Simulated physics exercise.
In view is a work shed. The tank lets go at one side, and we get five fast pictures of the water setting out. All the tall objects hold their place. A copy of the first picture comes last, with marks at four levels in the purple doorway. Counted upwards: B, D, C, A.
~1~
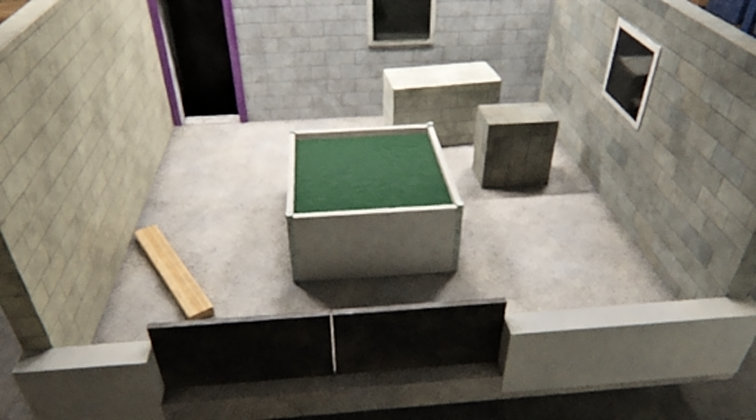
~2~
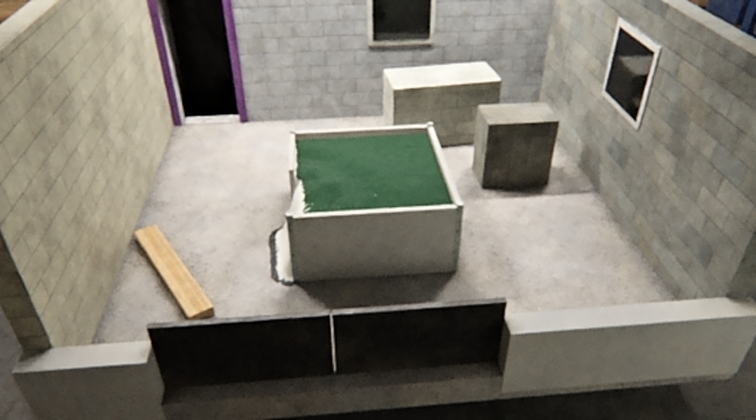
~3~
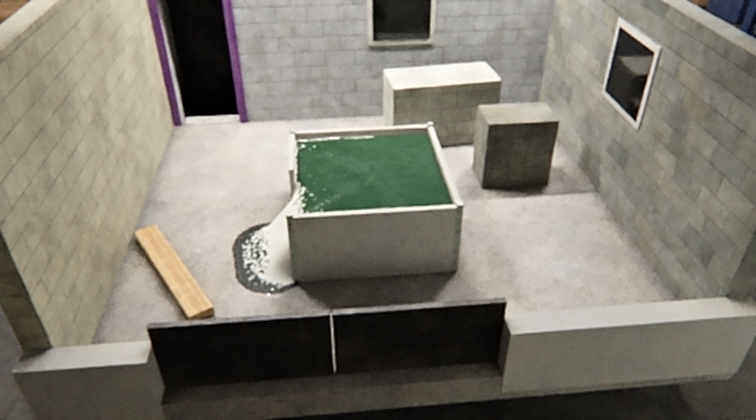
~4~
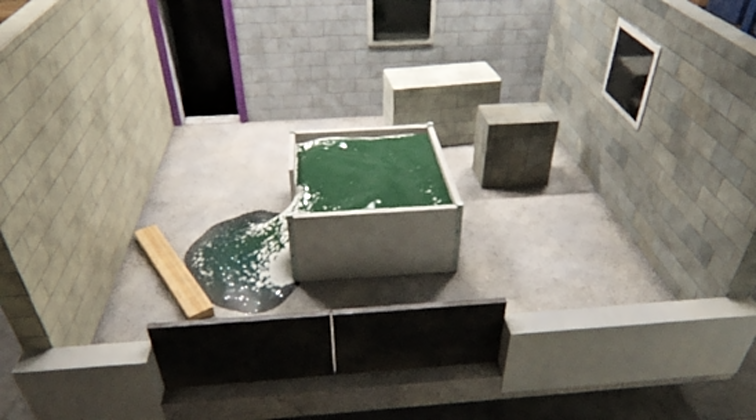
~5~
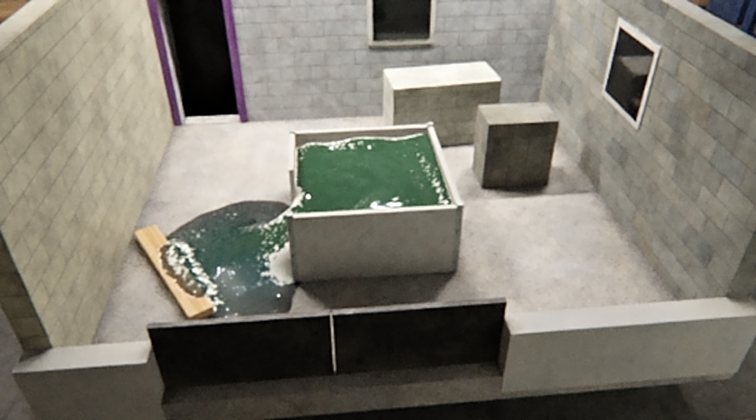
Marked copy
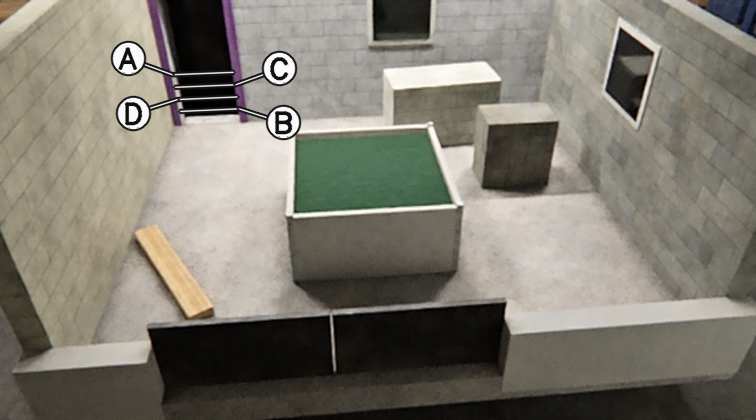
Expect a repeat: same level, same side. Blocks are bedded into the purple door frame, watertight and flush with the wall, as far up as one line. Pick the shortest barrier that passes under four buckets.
Choose B.
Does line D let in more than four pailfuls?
No, not at all.
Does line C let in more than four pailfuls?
No, that is safe.
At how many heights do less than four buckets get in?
All of the four.
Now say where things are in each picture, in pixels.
Water in the tank at rest, its middle at (368, 172); foot of the purple doorway at (212, 124); shut gate at (332, 323).
Water covers 1 % of the ground and shows as far out as (289, 261).
Water covers 3 % of the ground and shows as far out as (251, 231).
Water covers 6 % of the ground and shows as far out as (197, 247).
Water covers 10 % of the ground and shows as far out as (166, 242).
On the marked copy, A at (203, 73); B at (209, 110); C at (205, 86); D at (207, 98); from the bottom up B, D, C, A.
For line A, nothing gets over.
For line B, a splash gets over, under a bucket.
For line C, nothing gets over.
For line D, nothing gets over.
